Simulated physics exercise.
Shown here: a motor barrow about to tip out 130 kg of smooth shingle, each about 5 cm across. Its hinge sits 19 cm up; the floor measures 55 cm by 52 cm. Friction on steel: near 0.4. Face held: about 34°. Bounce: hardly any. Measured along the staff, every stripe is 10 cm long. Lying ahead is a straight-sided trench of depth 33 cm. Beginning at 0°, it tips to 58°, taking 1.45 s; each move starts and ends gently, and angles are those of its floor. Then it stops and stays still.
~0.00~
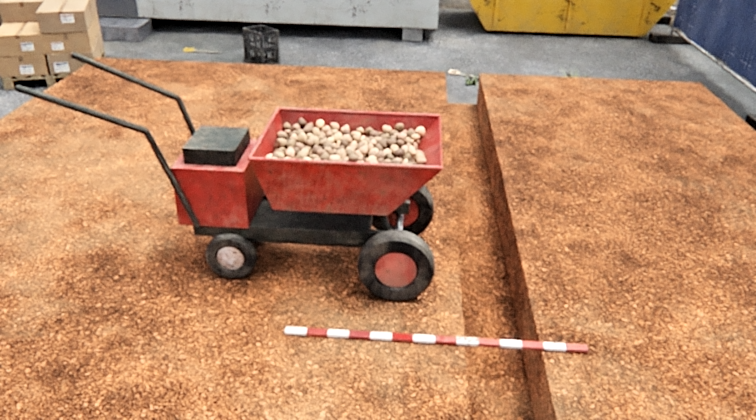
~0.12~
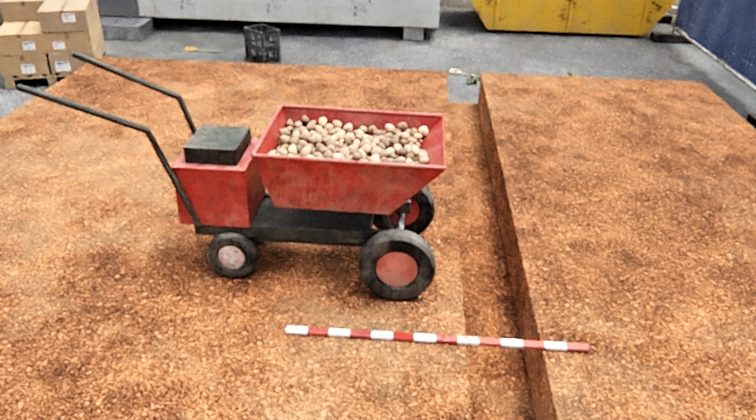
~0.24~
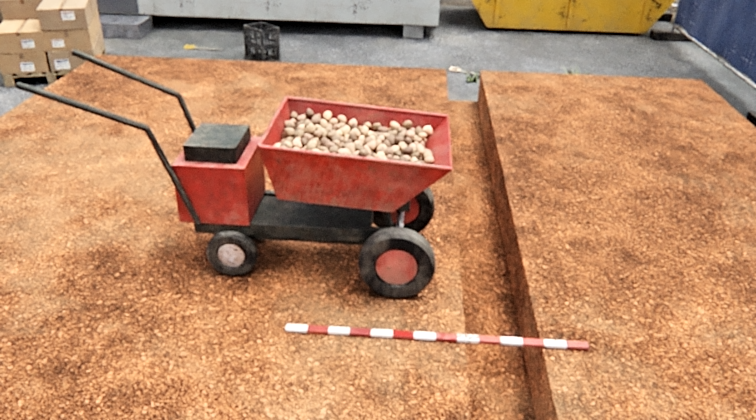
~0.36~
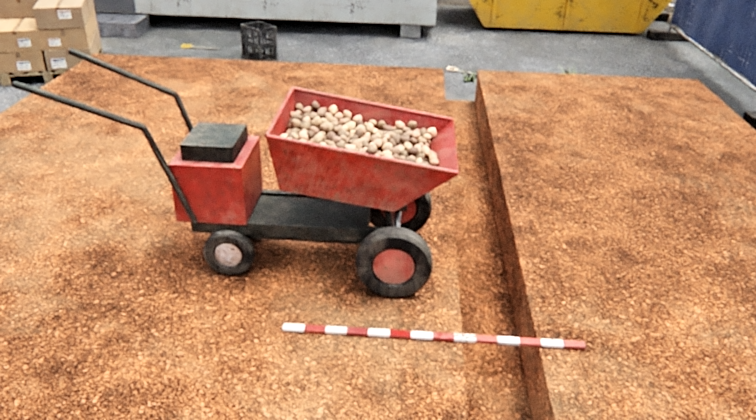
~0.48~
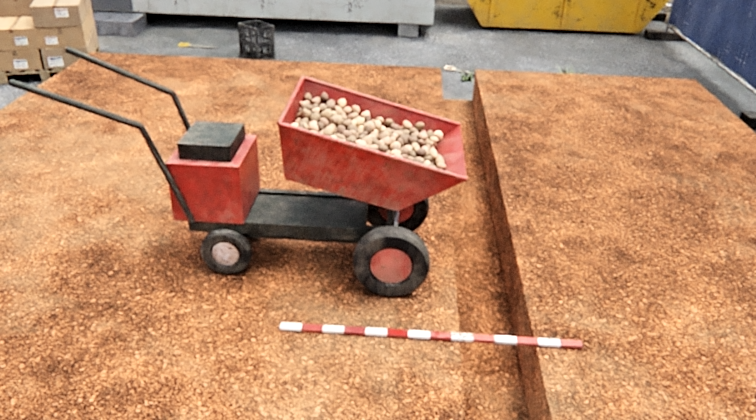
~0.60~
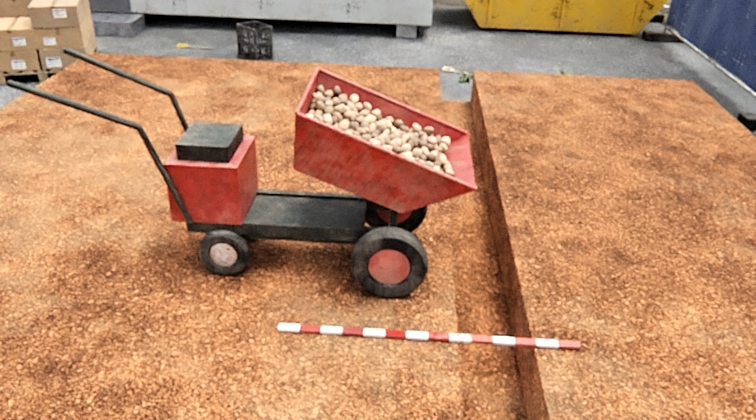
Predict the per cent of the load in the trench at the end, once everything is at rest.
Near 35 per cent.
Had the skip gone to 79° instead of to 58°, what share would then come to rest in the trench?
In that case some 30 per cent.
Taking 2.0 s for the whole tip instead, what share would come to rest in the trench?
Probably about 40 in a hundred.
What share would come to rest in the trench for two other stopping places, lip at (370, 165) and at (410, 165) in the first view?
Estimates: 85 % then 65 %.
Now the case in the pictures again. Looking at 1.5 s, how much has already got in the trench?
I'd say near 5 per cent at that time.
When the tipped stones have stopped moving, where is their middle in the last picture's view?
I'd put it close to (540, 269).
After 1.1 s the floor is at 49°; 100 % in the skip; the foremost stones are at (488, 202).
After 1.5 s the floor is at 58°; 75 % in the skip, 5 % in the trench, 20 % past the trench; the foremost stones are at (576, 279).
After 1.9 s the floor is at 58°; 43 % in the skip, 6 % in the trench, 50 % past the trench; the foremost stones are at (673, 288).
After 3.8 s the floor is at 58°; 11 % in the skip, 35 % in the trench, 53 % past the trench; the foremost stones are past the picture's edge.
